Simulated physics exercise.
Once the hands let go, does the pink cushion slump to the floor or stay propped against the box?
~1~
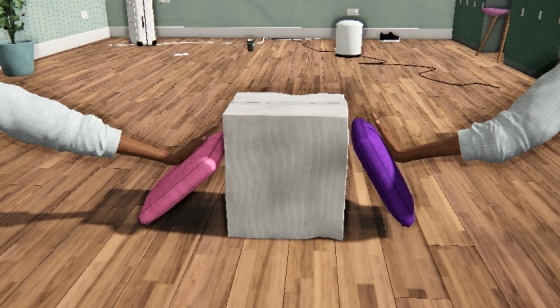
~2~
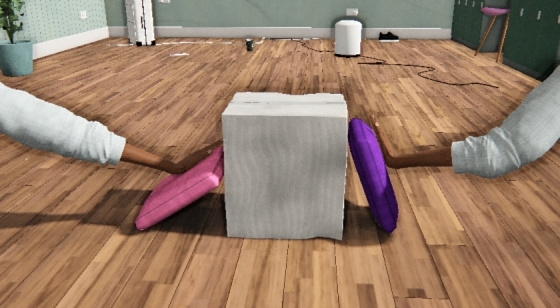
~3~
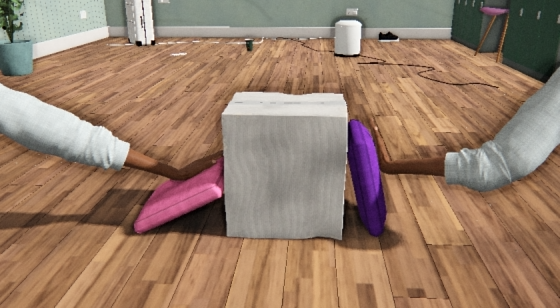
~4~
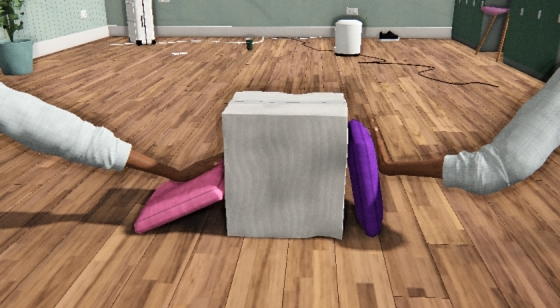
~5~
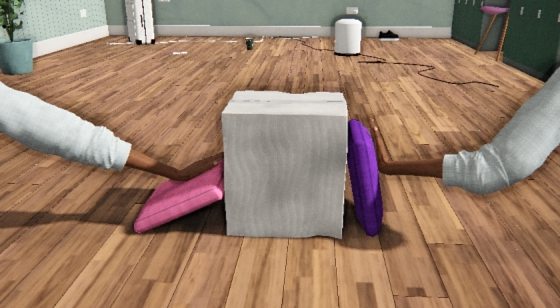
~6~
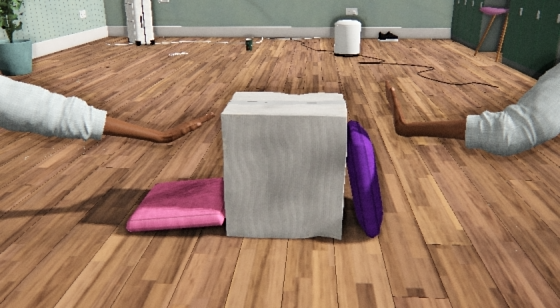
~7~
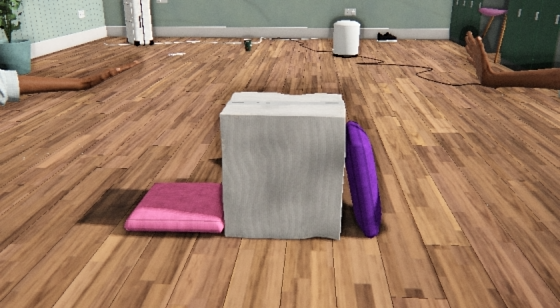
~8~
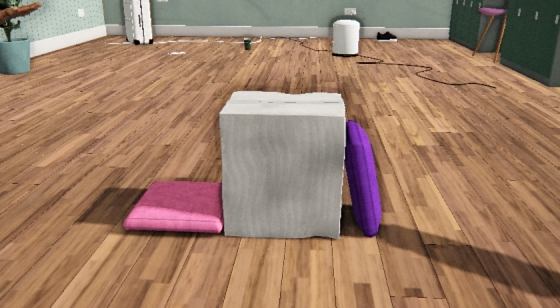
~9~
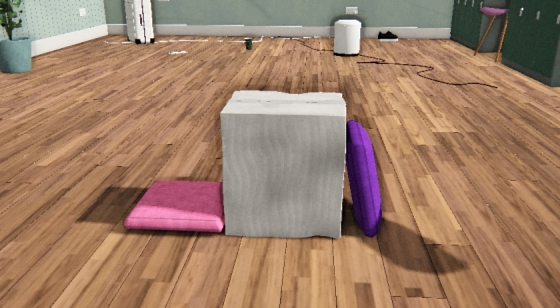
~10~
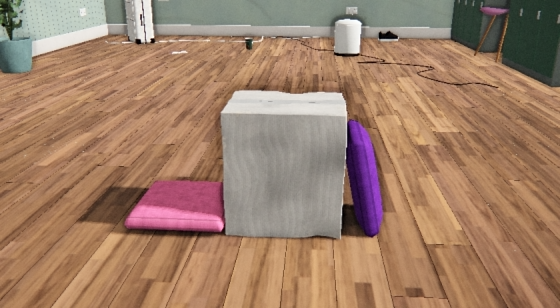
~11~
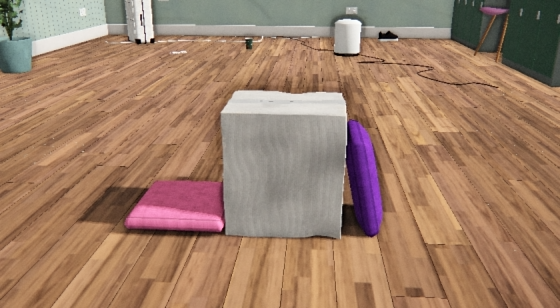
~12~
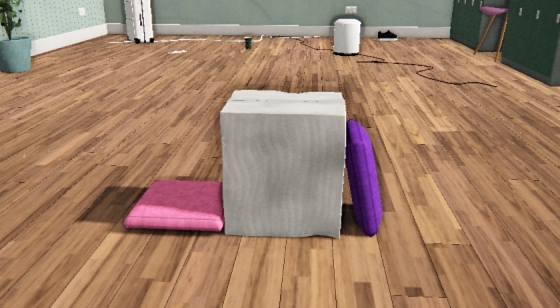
The pink cushion slumps down and ends up flat on the floor beside the box. Only the purple soft bag stays propped up.
